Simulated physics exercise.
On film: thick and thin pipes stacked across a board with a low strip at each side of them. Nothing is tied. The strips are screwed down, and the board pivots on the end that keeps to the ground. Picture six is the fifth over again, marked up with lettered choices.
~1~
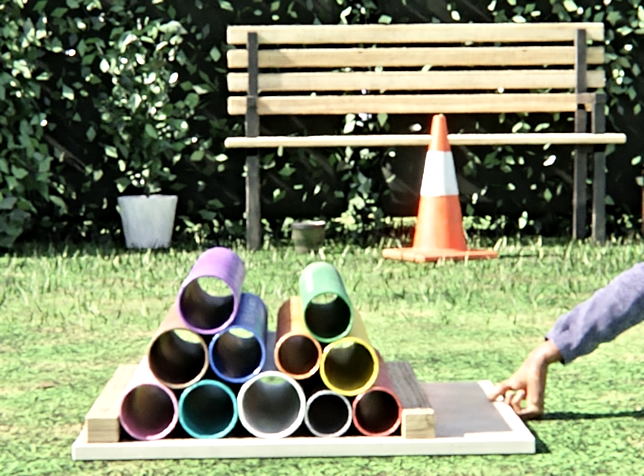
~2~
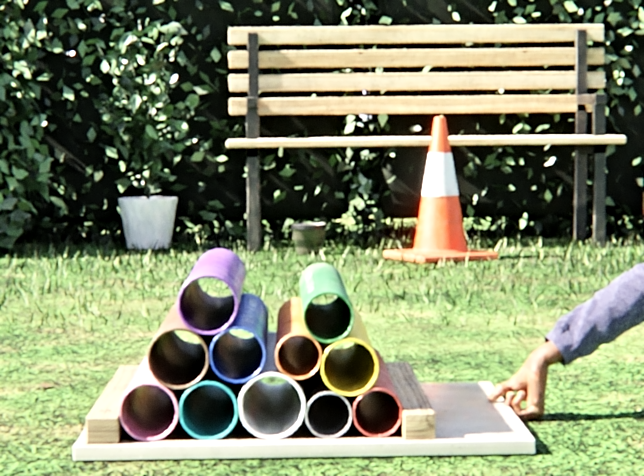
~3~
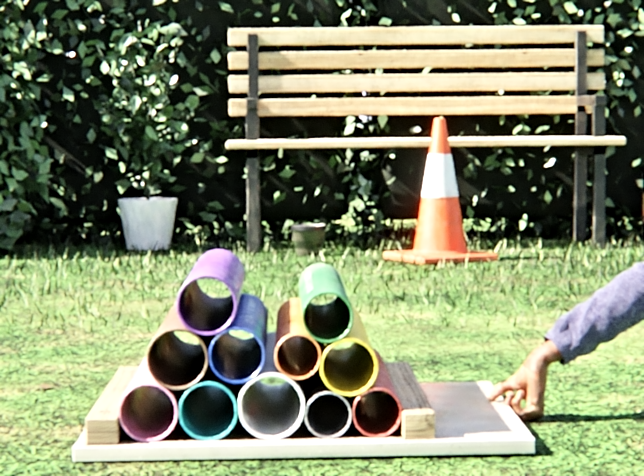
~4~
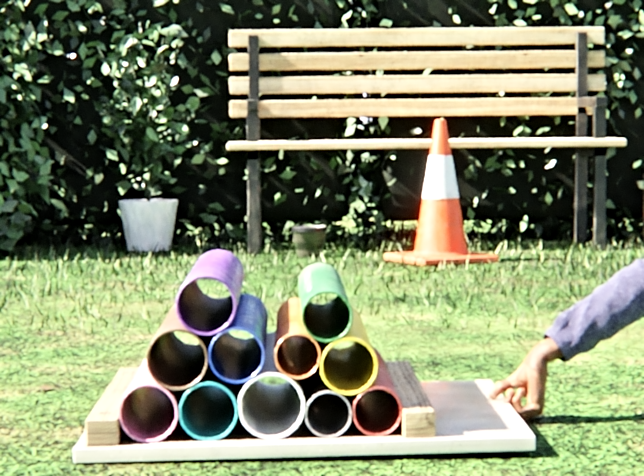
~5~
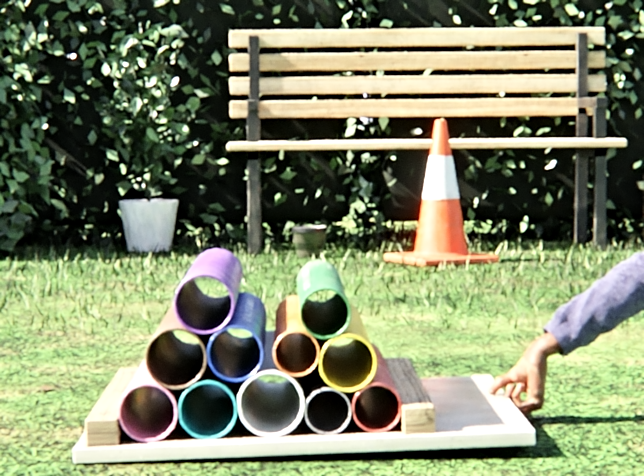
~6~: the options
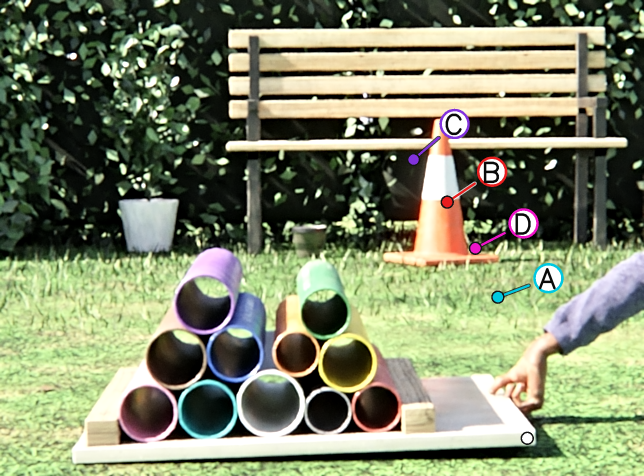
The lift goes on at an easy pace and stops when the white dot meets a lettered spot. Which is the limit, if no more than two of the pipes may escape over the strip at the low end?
The last mark within the limit is A.
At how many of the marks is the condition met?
The number is one.
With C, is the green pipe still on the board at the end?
No.
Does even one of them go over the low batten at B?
Yes.
On the marked copy, A at (498, 297); B at (447, 202); C at (414, 159); D at (476, 248); the white dot at (527, 438).
Taking A. A third of the way, board at 15°.
Two thirds of the way, board at 20°.
When it is over, board at 20°, two over the low batten (brown, purple).
As for the rest, B six over the low batten; C six over the low batten; D five over the low batten.
